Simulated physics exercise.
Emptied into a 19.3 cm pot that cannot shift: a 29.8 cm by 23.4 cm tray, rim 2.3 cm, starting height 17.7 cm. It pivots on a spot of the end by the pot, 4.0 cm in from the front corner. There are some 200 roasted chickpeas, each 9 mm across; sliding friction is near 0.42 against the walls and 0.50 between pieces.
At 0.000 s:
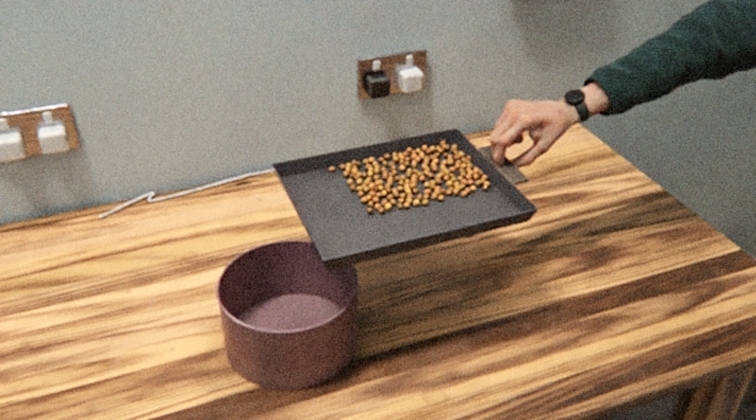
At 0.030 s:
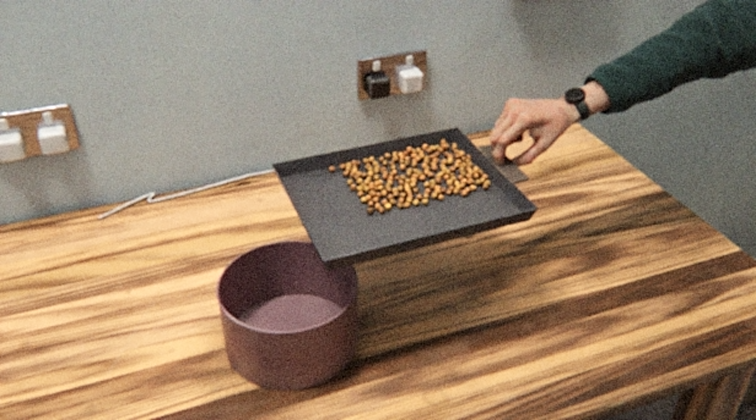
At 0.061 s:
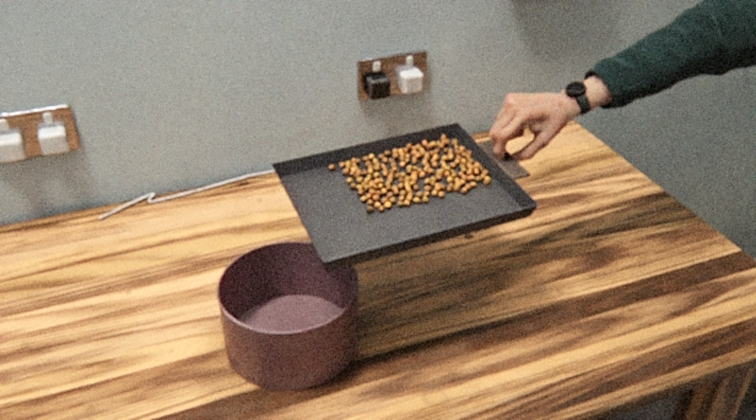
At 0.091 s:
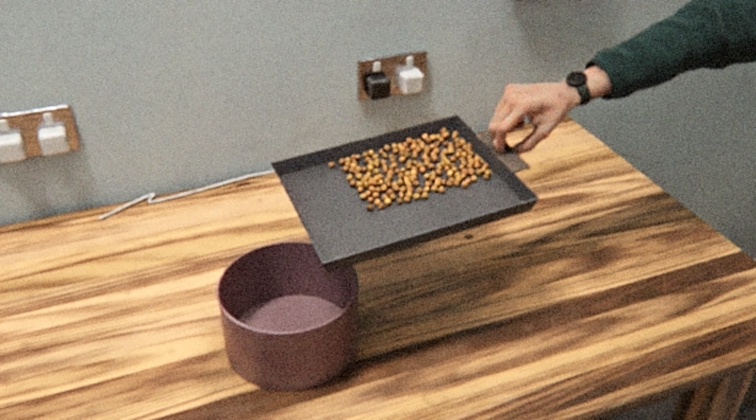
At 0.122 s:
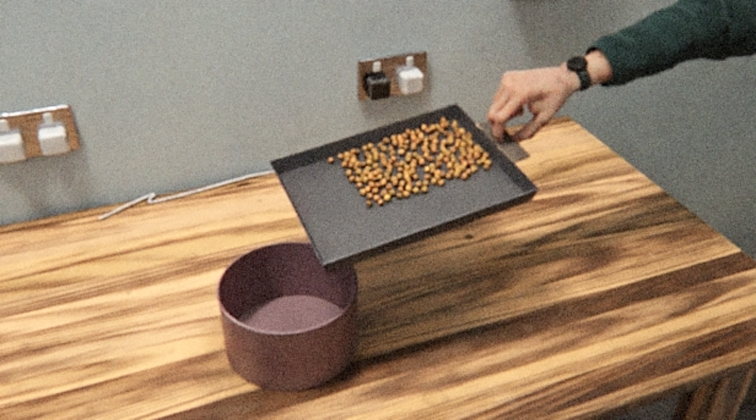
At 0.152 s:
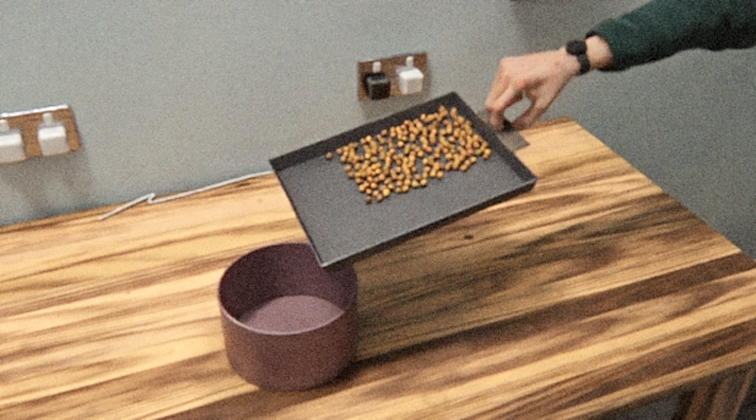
At the start, a hand in a dark green sleeve holds a black tray of roasted chickpeas nearly level above a wooden table, beside a purple pot. The hand then raises the right end slightly, tilting the tray down toward the pot at left, while the chickpeas stay bunched toward the raised end.
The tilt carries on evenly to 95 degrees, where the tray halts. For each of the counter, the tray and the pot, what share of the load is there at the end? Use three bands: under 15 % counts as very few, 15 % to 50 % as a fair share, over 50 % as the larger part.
Counter: A fair share; left on the tray: Very few; pot: The larger part.
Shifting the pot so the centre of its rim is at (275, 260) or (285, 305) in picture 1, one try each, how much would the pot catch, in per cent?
About 25 and 90 per cent.
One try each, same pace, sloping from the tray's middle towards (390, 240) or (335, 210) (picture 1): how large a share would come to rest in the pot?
About 25 and 35 per cent.
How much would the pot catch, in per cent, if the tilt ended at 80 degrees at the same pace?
70 %.
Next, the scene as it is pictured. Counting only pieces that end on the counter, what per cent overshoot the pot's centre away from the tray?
Share past the middle: Roughly 100 percent.
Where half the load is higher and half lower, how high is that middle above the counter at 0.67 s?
Roughly 18 cm above the counter.
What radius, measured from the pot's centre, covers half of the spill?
Roughly 26 centimetres.
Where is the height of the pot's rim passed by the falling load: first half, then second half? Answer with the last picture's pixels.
Roughly (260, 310) to begin with, later roughly (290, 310).
After 0.46 s, tilt 53 degrees; the tray holds 100 %, the pot 0 %.
After 0.67 s, tilt 81 degrees; the tray holds 75 %, the pot 0 %.
After 0.99 s, tilt 95 degrees; the tray holds 0 %, the pot 70 %.
At rest (1.7 s), counter 30 %, tray 0 %, pot 70 %.
